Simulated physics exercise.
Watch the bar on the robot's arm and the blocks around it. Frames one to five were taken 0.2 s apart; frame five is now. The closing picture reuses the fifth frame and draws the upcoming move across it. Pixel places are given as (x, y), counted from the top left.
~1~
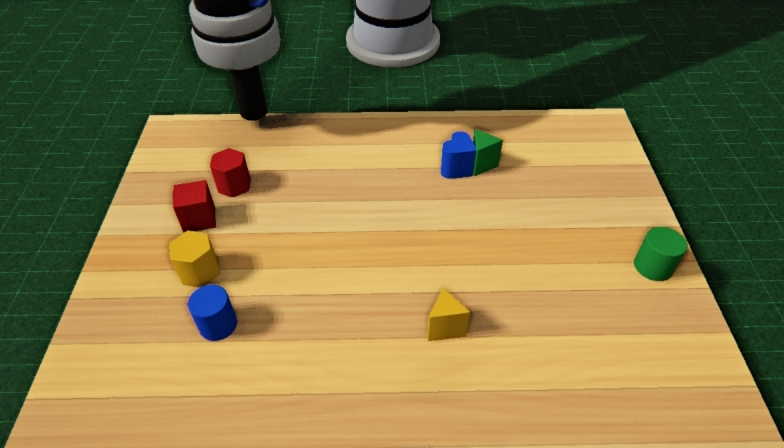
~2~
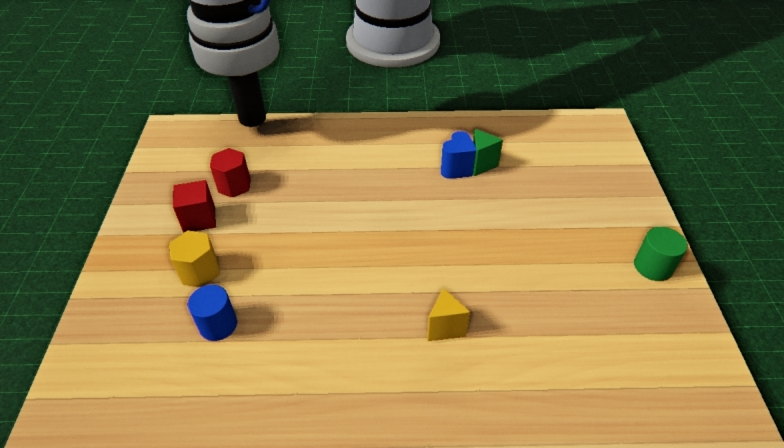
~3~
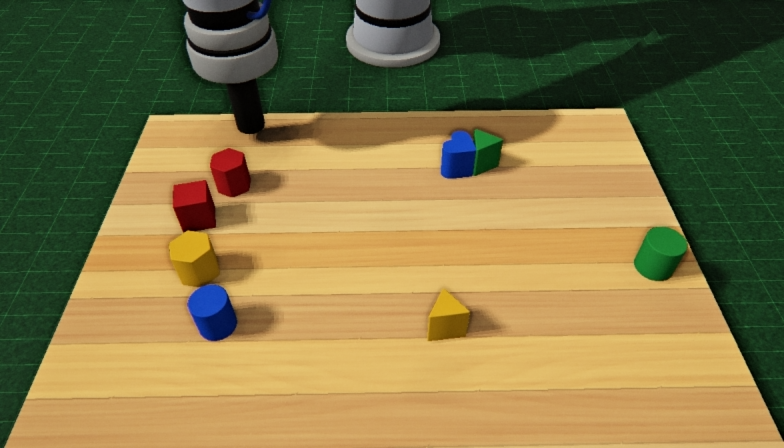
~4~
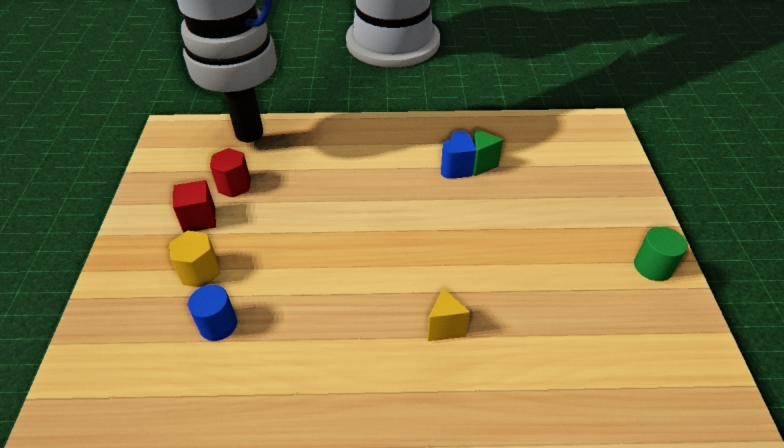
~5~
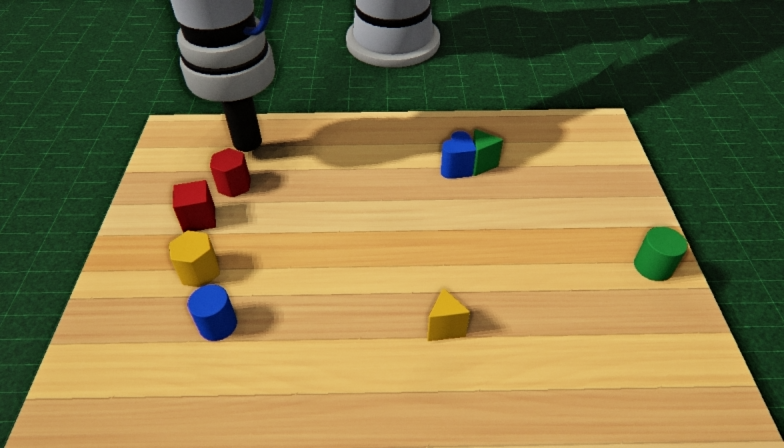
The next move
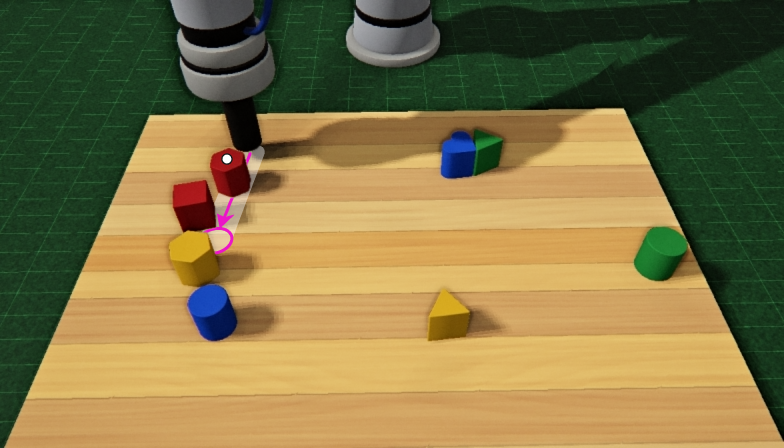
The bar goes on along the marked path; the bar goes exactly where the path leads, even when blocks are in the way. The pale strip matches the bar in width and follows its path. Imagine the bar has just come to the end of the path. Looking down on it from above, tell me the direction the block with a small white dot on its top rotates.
It twists anticlockwise.
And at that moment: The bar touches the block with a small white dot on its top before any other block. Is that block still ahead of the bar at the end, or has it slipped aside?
I believe the block with a small white dot on its top keeps its place ahead of the bar.
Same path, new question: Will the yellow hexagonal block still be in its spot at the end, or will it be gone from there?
Moved away.
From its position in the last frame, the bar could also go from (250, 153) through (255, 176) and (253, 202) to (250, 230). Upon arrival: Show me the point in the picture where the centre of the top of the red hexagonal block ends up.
The middle of its top is at (214, 174).
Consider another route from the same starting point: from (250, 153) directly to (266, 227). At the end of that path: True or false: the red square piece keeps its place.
This is true.
Drawn move, in a line from (250, 153) to (215, 241); the dot is on the red hexagonal block.
What follows on the original path. One third of the way, bar (237, 171); red square piece (186, 195); red hexagonal block (222, 176).
Two thirds of the way, bar (225, 200); red square piece (180, 199); red hexagonal block (217, 207), turned 35° anticlockwise.
At the end, bar (212, 231); yellow hexagonal block (182, 259), turned 30° clockwise; red square piece (177, 201), turned 15° clockwise; red hexagonal block (217, 237), turned 55° anticlockwise.
